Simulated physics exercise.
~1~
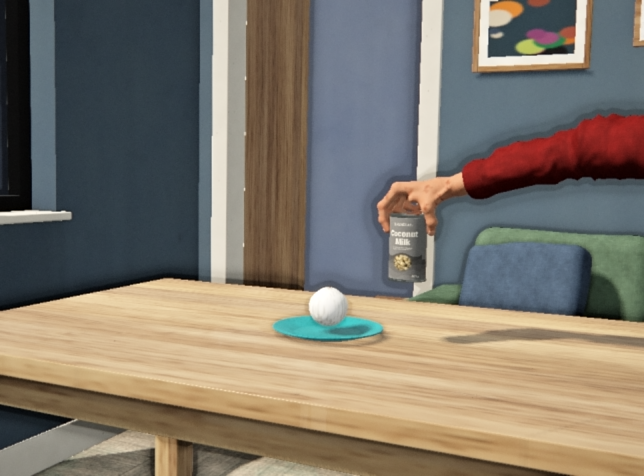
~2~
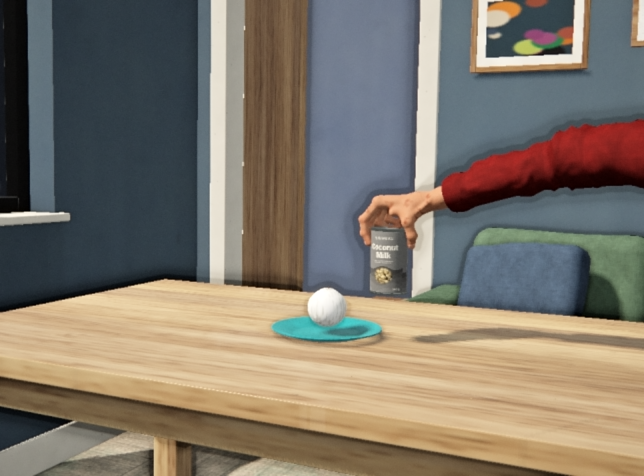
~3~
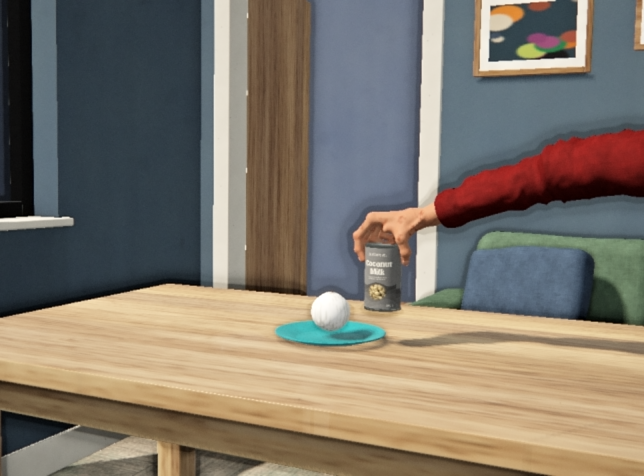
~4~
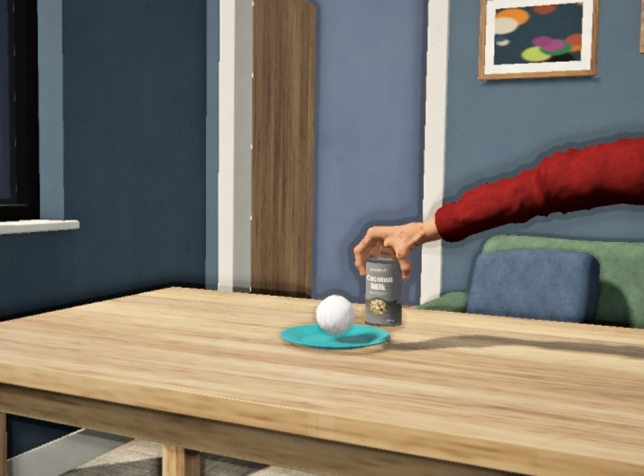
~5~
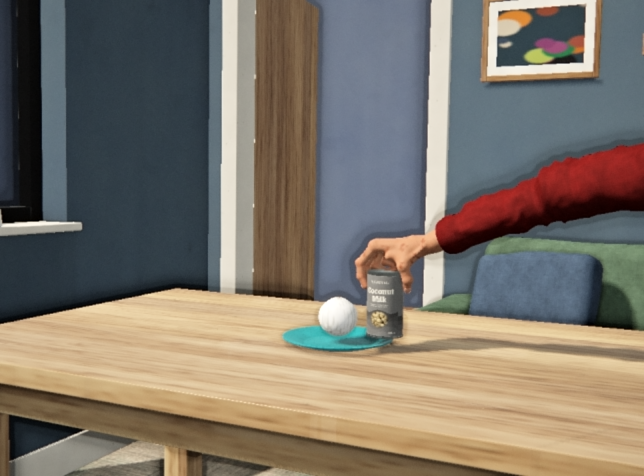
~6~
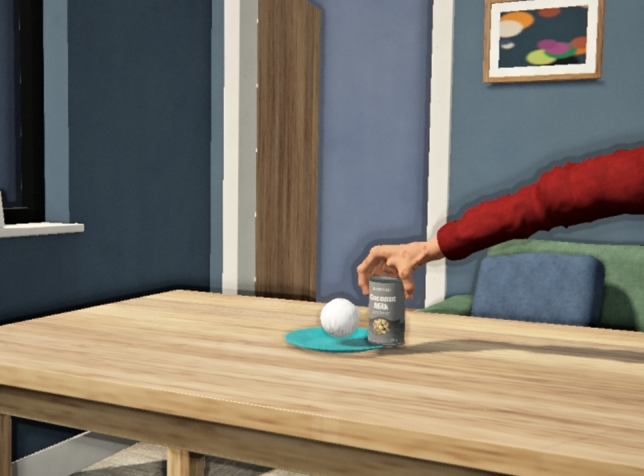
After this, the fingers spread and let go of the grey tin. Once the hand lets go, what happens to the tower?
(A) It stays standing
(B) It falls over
A, it stays standing.
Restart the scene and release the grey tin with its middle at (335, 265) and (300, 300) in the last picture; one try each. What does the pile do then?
On the first go it collapses, and on the second it remains standing.
Then, 0.30 s past the last view, nothing moves.
Then, 0.70 s past the last view, grey tin resting near (387, 310).
Finally, all 3 still in place. Final places as the last picture's camera would see them, grey tin near (387, 310). The pile holds.
